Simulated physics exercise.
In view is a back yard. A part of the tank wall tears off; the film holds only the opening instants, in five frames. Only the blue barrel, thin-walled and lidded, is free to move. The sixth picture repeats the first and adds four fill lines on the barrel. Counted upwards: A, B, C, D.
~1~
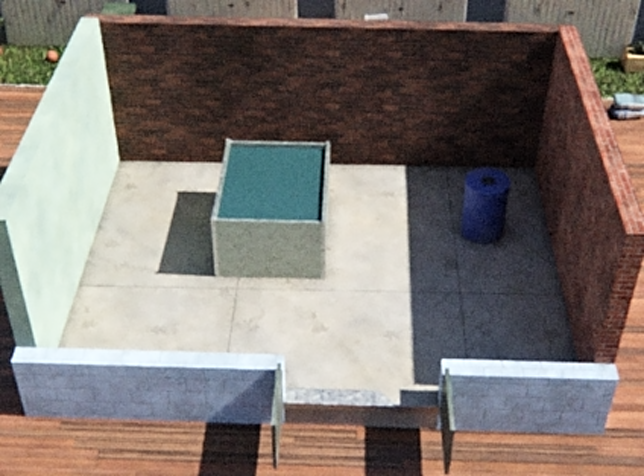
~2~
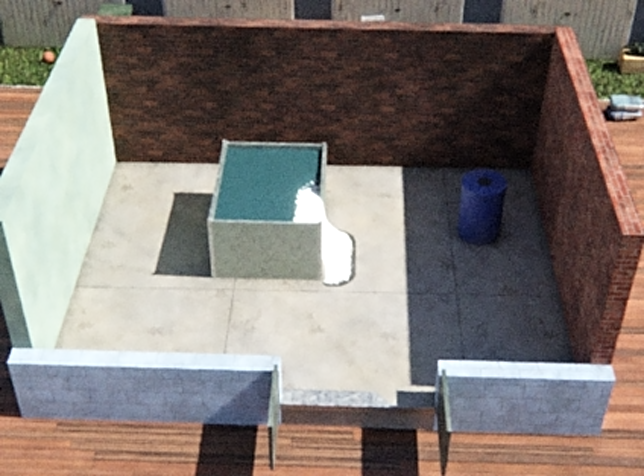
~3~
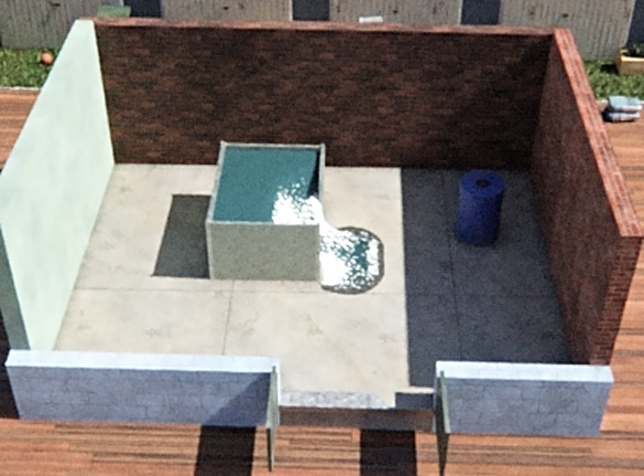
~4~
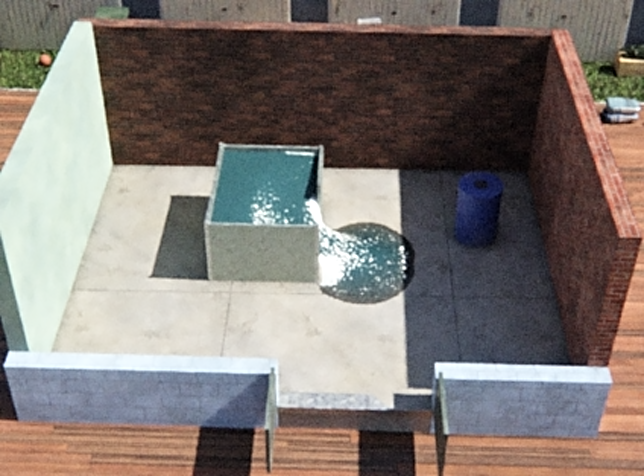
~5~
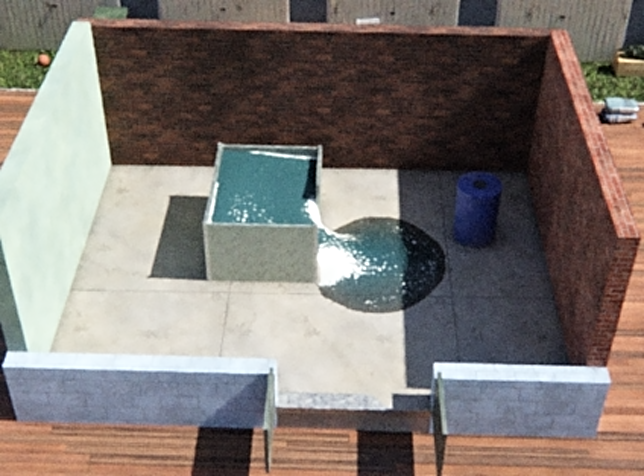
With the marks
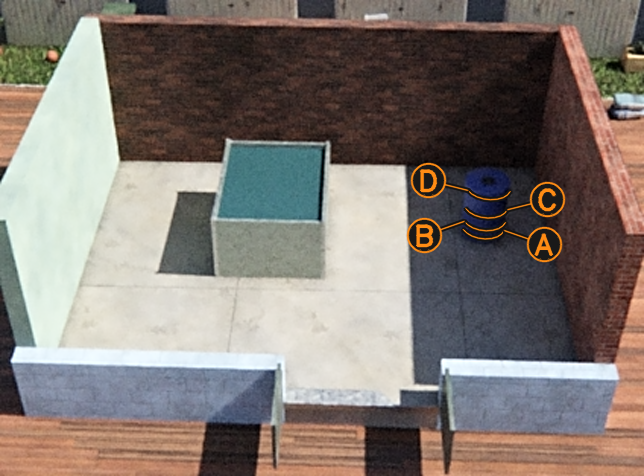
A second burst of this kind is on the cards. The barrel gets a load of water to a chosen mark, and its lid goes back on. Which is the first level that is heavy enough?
Take C.
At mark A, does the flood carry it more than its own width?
Yes, it does.
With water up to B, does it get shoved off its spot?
Yes, it does.
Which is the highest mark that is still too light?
It is B.
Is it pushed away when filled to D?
No, not at all.
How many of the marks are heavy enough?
Two.
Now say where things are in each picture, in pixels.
Lid of the blue barrel at (489, 181); tank full, its middle at (274, 184); open gate at (363, 360), in the first picture.
In the second picture, 2 % of the ground wet, in view closest to the barrel at (342, 278).
In the third picture, 4 % of the ground wet, in view closest to the barrel at (378, 248).
In the fourth picture, 6 % of the ground wet, in view closest to the barrel at (403, 244).
Lid of the blue barrel at (480, 184); 9 % of the ground wet, in view closest to the barrel at (429, 241), in the fifth picture.
On the marked copy, A at (485, 238); B at (486, 230); C at (487, 218); D at (490, 199); from the bottom up A, B, C, D.
If A is chosen, it is pushed about 3 times its own width away.
If B is chosen, it is pushed about half its own width away.
If C is chosen, it does not move.
If D is chosen, it does not move.
